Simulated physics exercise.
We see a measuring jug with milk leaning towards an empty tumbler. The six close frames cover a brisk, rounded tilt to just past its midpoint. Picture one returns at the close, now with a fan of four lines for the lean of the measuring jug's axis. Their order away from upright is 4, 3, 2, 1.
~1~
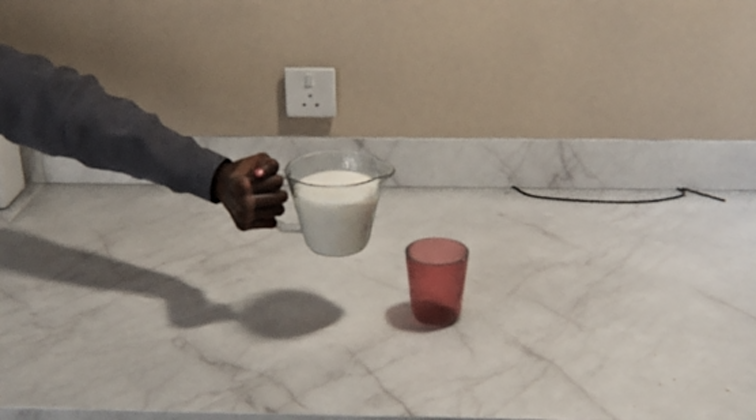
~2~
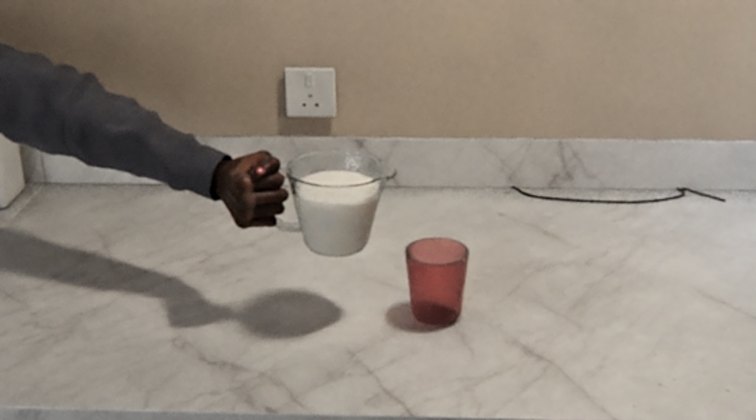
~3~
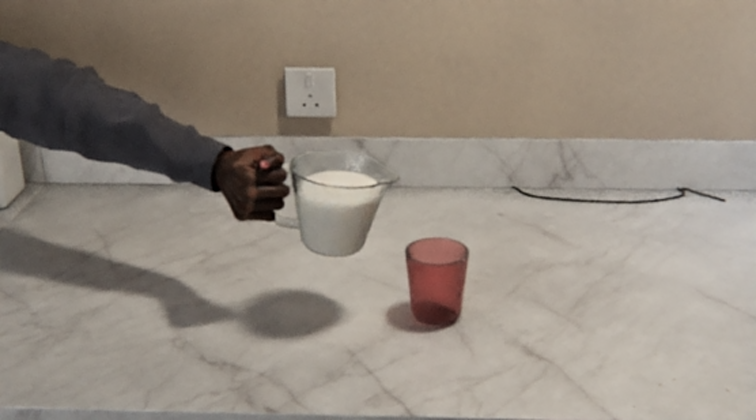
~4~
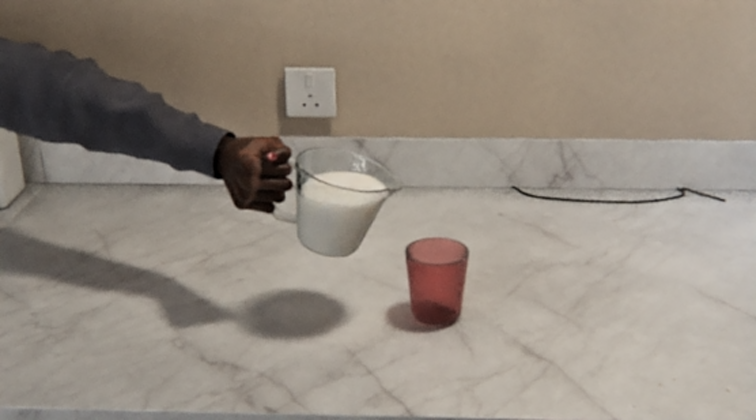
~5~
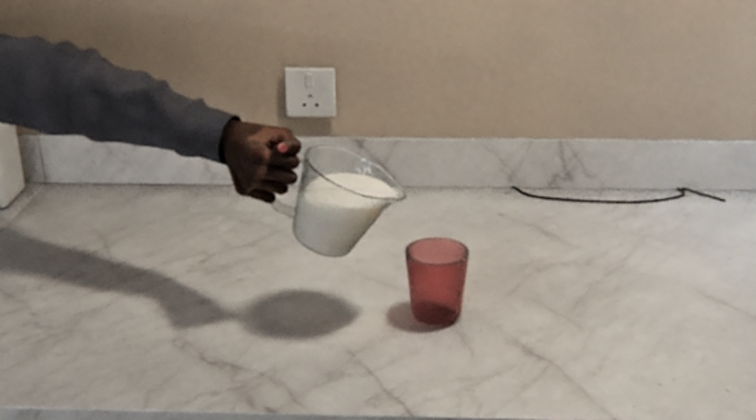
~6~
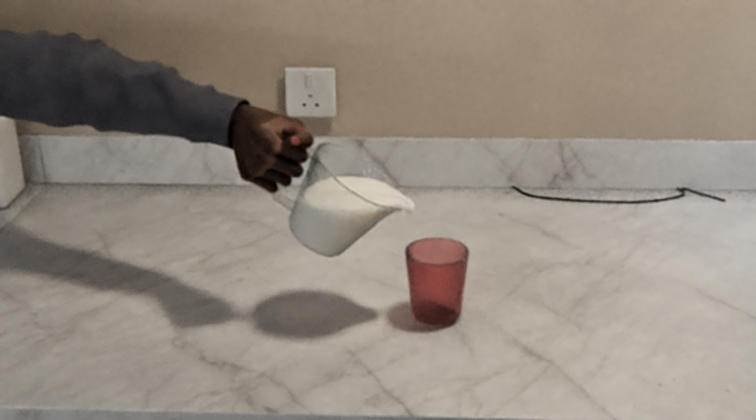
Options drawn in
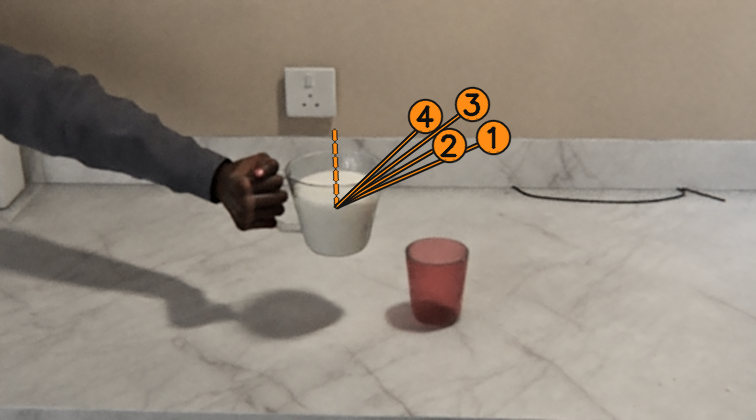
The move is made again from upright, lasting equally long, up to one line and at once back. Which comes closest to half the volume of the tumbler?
Take 4.
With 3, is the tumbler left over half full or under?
Over half.
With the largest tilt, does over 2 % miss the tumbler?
Yes.
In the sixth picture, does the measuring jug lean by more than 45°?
No, it does not.
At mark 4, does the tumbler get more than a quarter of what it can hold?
Yes, clearly.
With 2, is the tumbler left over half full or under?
Over half.
On the marked copy, 1 at (478, 144); 2 at (432, 151); 3 at (459, 115); 4 at (416, 131).
Choosing 1, the tumbler ends with about 95 % of what it can hold; 10 % of the milk is spilt.
Choosing 2, the tumbler ends with about 90 % of what it can hold.
Choosing 3, the tumbler ends with about 70 % of what it can hold.
Choosing 4, the tumbler ends with about 50 % of what it can hold.
